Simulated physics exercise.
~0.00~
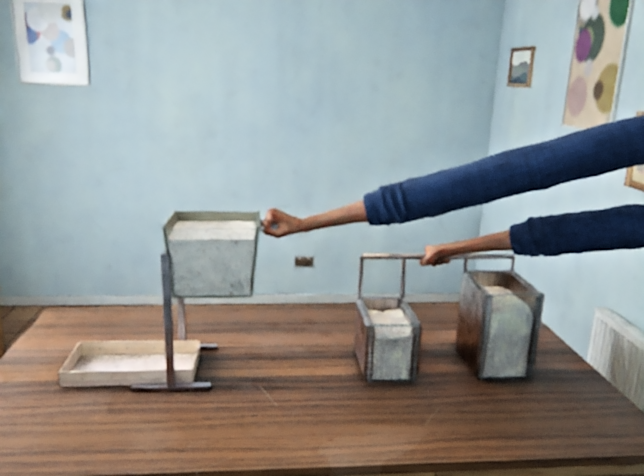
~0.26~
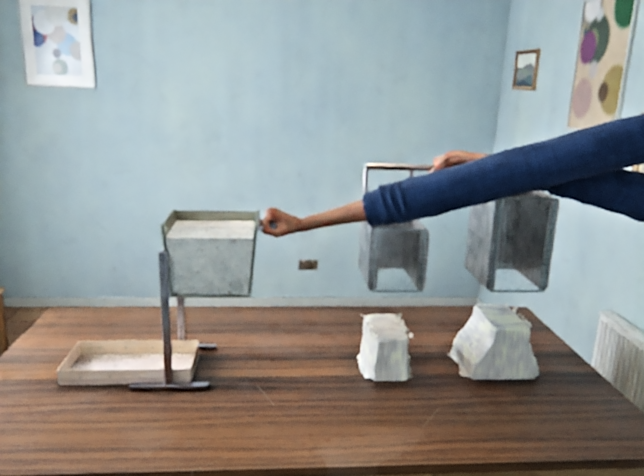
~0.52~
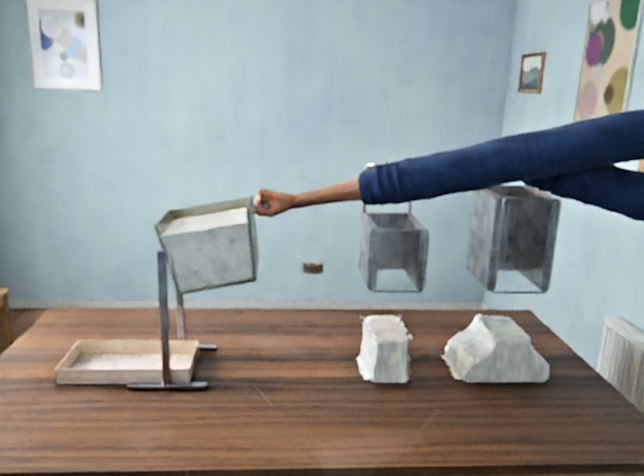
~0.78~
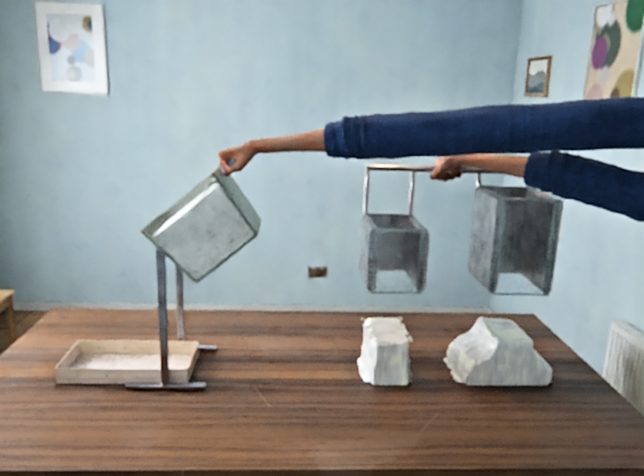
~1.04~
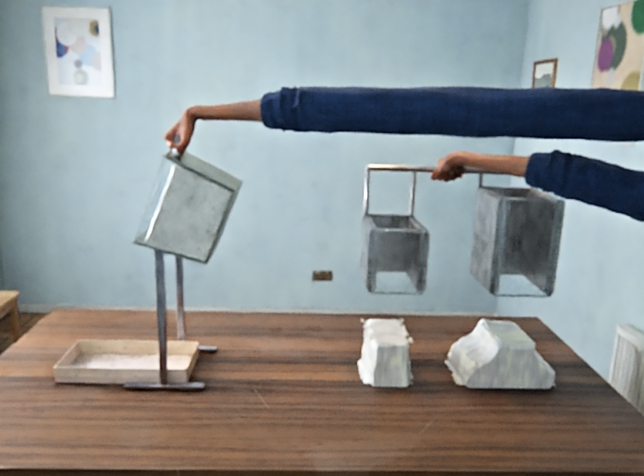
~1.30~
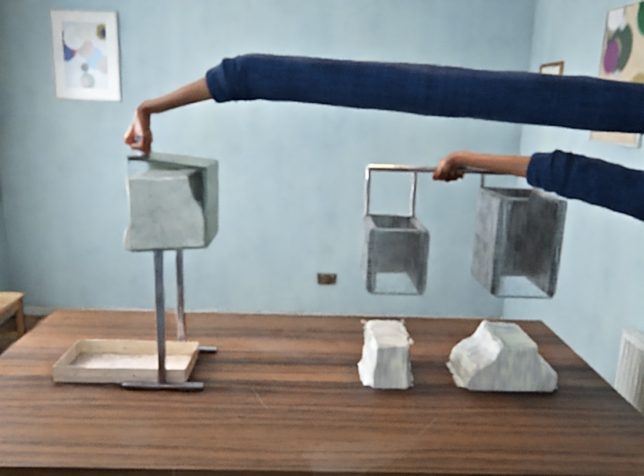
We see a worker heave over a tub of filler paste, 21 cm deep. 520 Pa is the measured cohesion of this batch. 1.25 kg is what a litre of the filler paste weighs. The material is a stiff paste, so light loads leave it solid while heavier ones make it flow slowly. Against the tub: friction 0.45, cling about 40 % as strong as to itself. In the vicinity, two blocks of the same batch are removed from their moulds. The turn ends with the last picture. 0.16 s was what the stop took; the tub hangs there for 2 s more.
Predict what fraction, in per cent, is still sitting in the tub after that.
Near 38 % is still in the tub.
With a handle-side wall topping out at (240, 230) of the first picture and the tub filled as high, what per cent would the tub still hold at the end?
Close to 55 per cent would still be in the tub.
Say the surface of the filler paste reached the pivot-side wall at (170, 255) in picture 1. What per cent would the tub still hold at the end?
It would come to roughly 55 percent.
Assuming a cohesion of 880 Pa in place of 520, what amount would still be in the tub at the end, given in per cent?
Around 55 per cent.
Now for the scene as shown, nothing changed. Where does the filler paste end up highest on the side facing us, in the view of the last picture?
(177, 217).
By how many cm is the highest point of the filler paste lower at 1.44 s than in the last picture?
Roughly 5 cm.
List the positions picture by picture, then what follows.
In the first frame, handle-side rim at (256, 228), tilt 0 degrees; crest of the filler paste at (171, 238); block heights 16 cm, 25 cm (left to right).
In the second frame, handle-side rim at (255, 227), tilt 0 degrees; crest of the filler paste at (169, 237); block heights 15 cm, 19 cm (left to right).
In the third frame, handle-side rim at (246, 210), tilt 11 degrees; crest of the filler paste at (241, 223); block heights 15 cm, 16 cm (left to right).
In the fourth frame, handle-side rim at (212, 175), tilt 40 degrees; crest of the filler paste at (215, 188); block heights 15 cm, 16 cm (left to right).
In the fifth frame, handle-side rim at (163, 158), tilt 69 degrees; crest of the filler paste at (173, 167); block heights 15 cm, 16 cm (left to right).
In the sixth frame, handle-side rim at (128, 160), tilt 89 degrees; crest of the filler paste at (183, 178); block heights 15 cm, 16 cm (left to right).
After 1.44 s, the tub is at 89 degrees and holds 70 %.
After 1.61 s, the tub is at 89 degrees and holds 45 %.
After 1.78 s, the tub is at 89 degrees and holds 38 %.
After 1.95 s, the tub is at 89 degrees and holds 38 %.
After 3.30 s, the tub is at 89 degrees and holds 38 %.
